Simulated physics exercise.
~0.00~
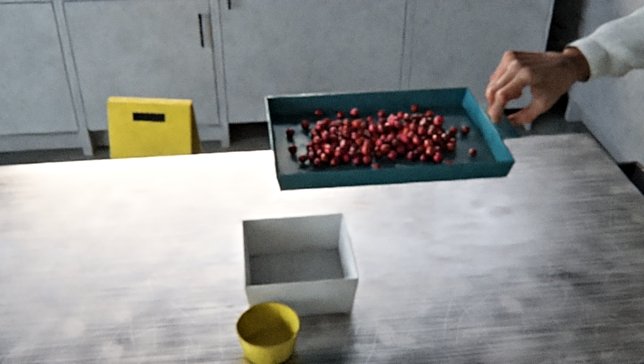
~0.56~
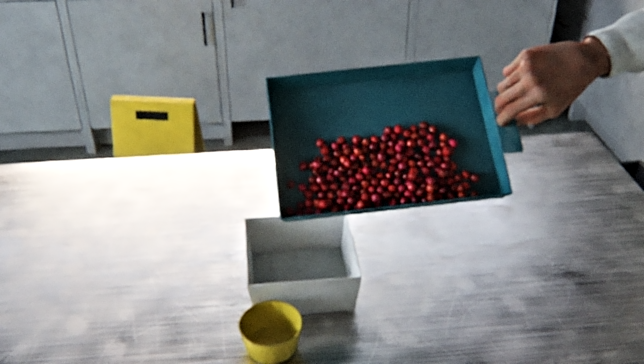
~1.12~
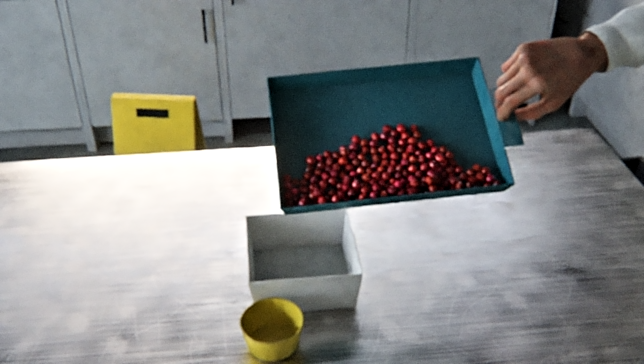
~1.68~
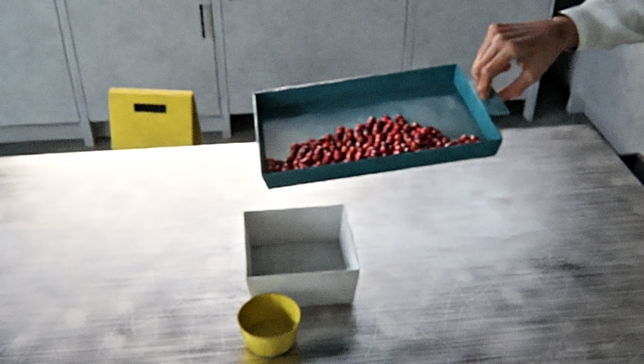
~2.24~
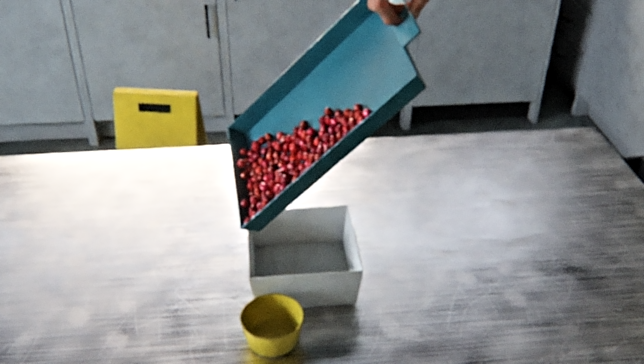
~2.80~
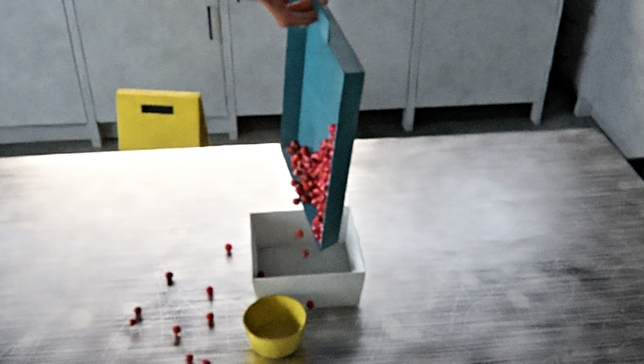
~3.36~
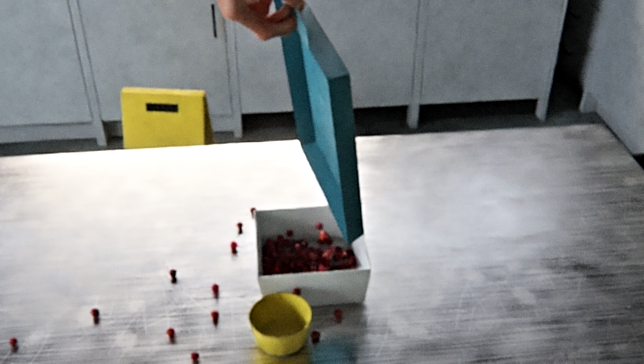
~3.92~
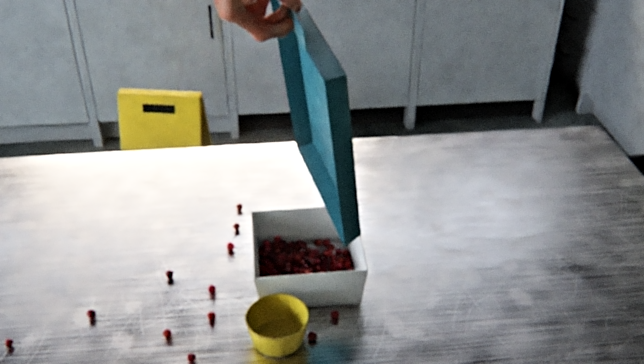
A hand tilted a blue-green tray of cranberries, eased it back nearly level, then tipped it steeply to the left until the berries poured out. Most landed in the white tin, some scattered across the table, and the yellow dish stayed empty.
